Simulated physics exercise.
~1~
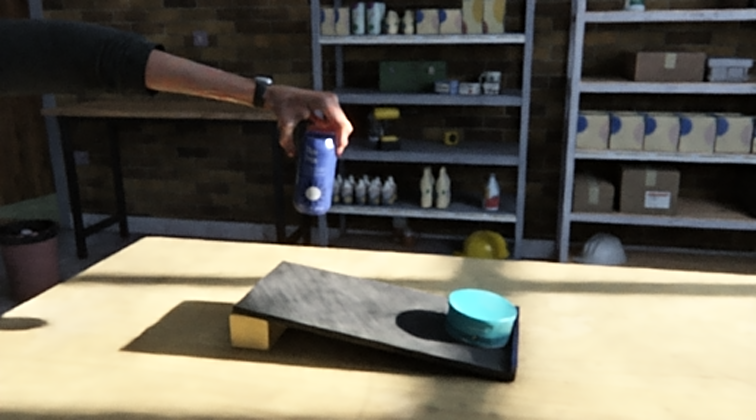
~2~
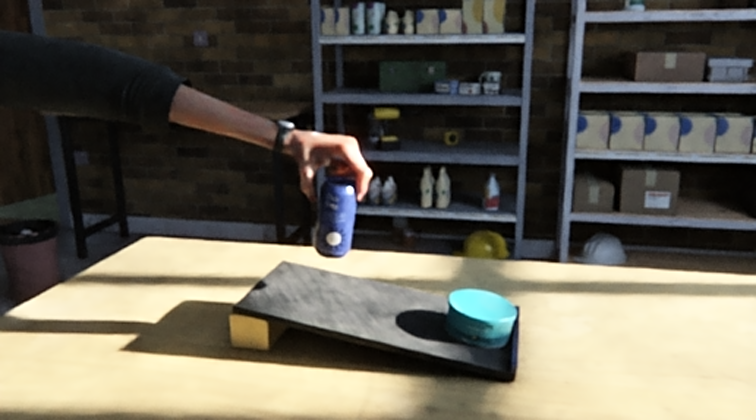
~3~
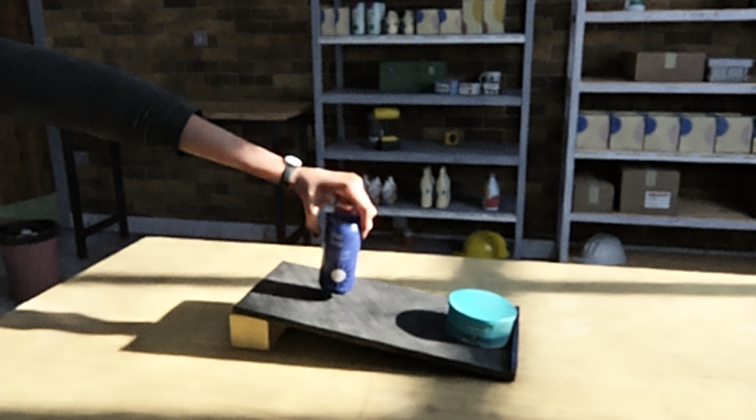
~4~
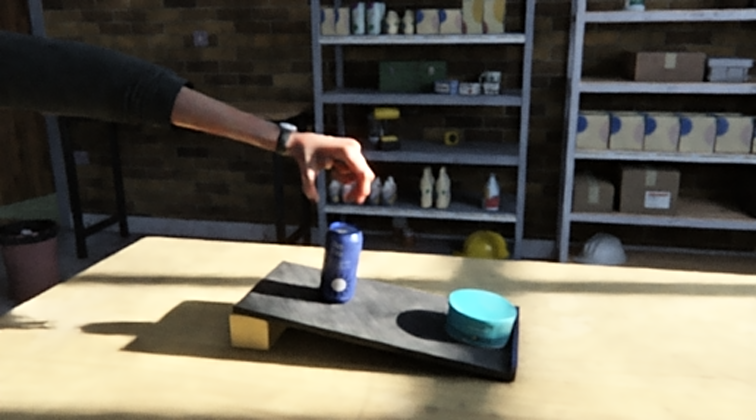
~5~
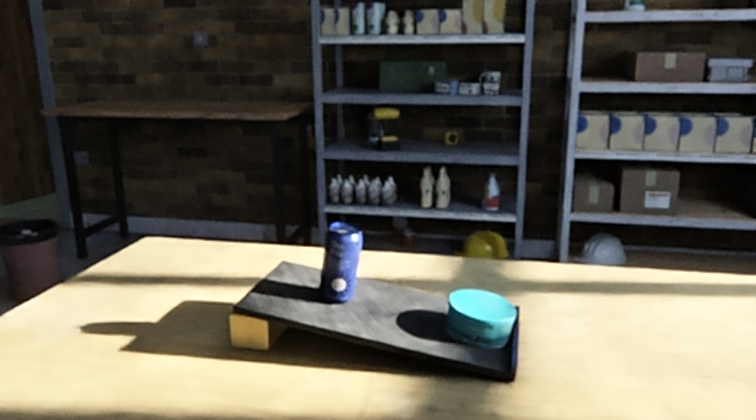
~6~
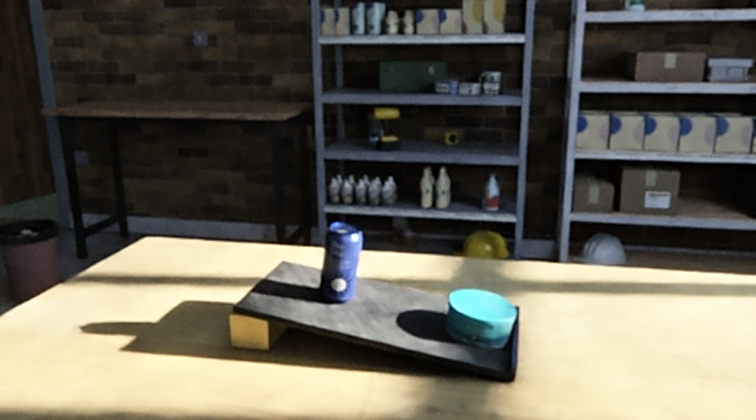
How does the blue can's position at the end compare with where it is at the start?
At the start the blue can is held in the air above the sloping board, and at the end it stands lower down and slightly farther right, resting on the upper part of the board.
